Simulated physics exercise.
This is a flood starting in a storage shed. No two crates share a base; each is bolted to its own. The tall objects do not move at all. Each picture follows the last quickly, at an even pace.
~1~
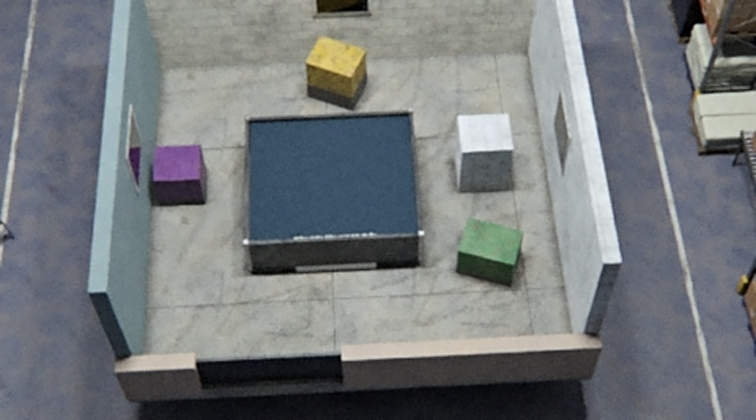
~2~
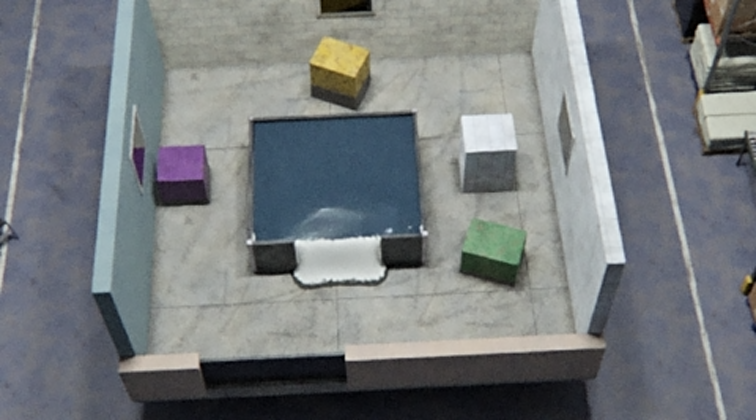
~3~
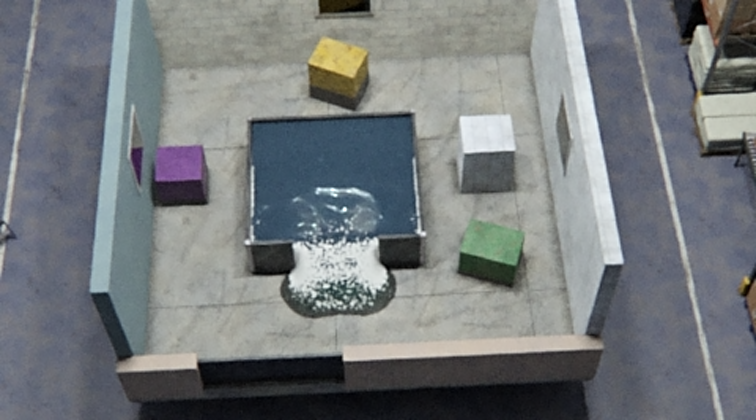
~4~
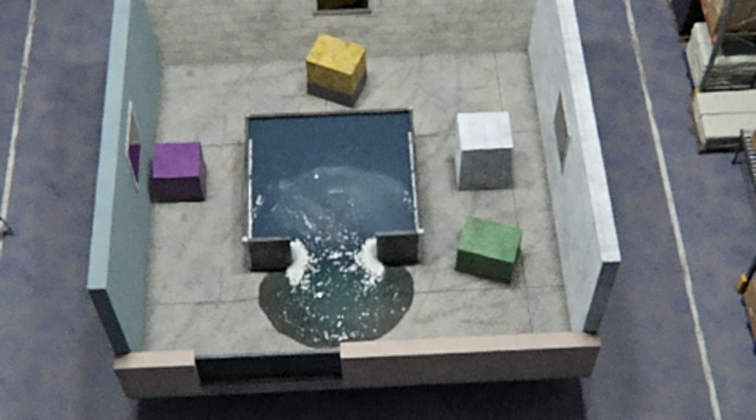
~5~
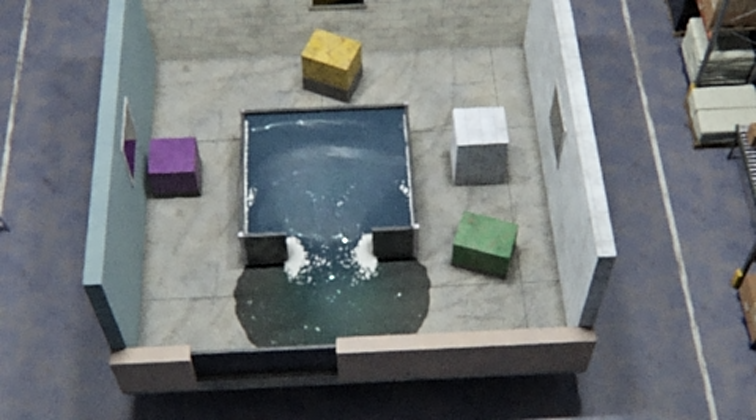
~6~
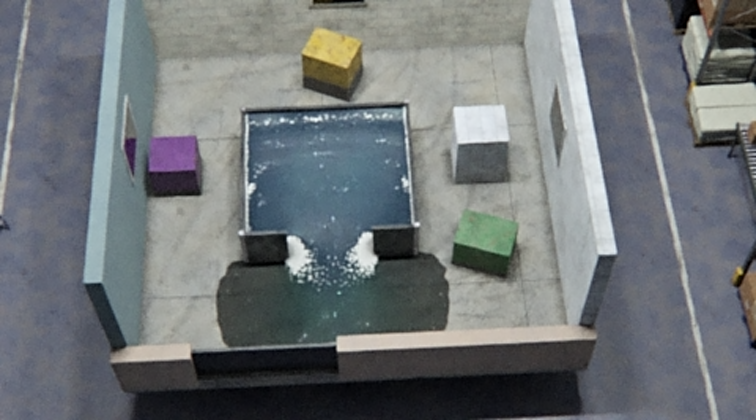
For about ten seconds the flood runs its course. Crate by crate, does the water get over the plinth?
Result: Purple crate: Reached, yellow crate: Spared, green crate: Reached.
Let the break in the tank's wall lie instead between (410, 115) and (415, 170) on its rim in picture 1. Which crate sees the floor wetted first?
My answer: The green crate.
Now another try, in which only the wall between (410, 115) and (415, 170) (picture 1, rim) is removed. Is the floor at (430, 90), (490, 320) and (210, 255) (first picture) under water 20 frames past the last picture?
The first comes out soaked, the second soaked, the third untouched.
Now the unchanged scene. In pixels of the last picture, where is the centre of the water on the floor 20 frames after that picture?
The balance point is around (338, 248).
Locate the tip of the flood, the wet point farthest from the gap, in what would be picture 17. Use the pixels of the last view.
My estimate: Roughly (571, 347).
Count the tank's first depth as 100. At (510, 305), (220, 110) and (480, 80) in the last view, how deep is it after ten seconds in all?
First 20, next 16, last 10 in a hundred.
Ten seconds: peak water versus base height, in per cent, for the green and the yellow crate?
Peak levels: Approx. 200 % then 50 %.
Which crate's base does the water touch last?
That's the yellow one.
A moment on, water covers 20 % of the floor; the purple crate not reached, the yellow crate not reached, the green crate water round its plinth.
Next, water covers 35 % of the floor; the purple crate not reached, the yellow crate not reached, the green crate water round its plinth.
Then, water covers 60 % of the floor; the purple crate water round its plinth, the yellow crate not reached, the green crate water round its plinth.
Later, water covers 90 % of the floor; the purple crate water round its plinth, the yellow crate water round its plinth, the green crate water round its plinth.
In the end, water covers 100 % of the floor; the purple crate was topped, the yellow crate stayed above the water, the green crate was topped.
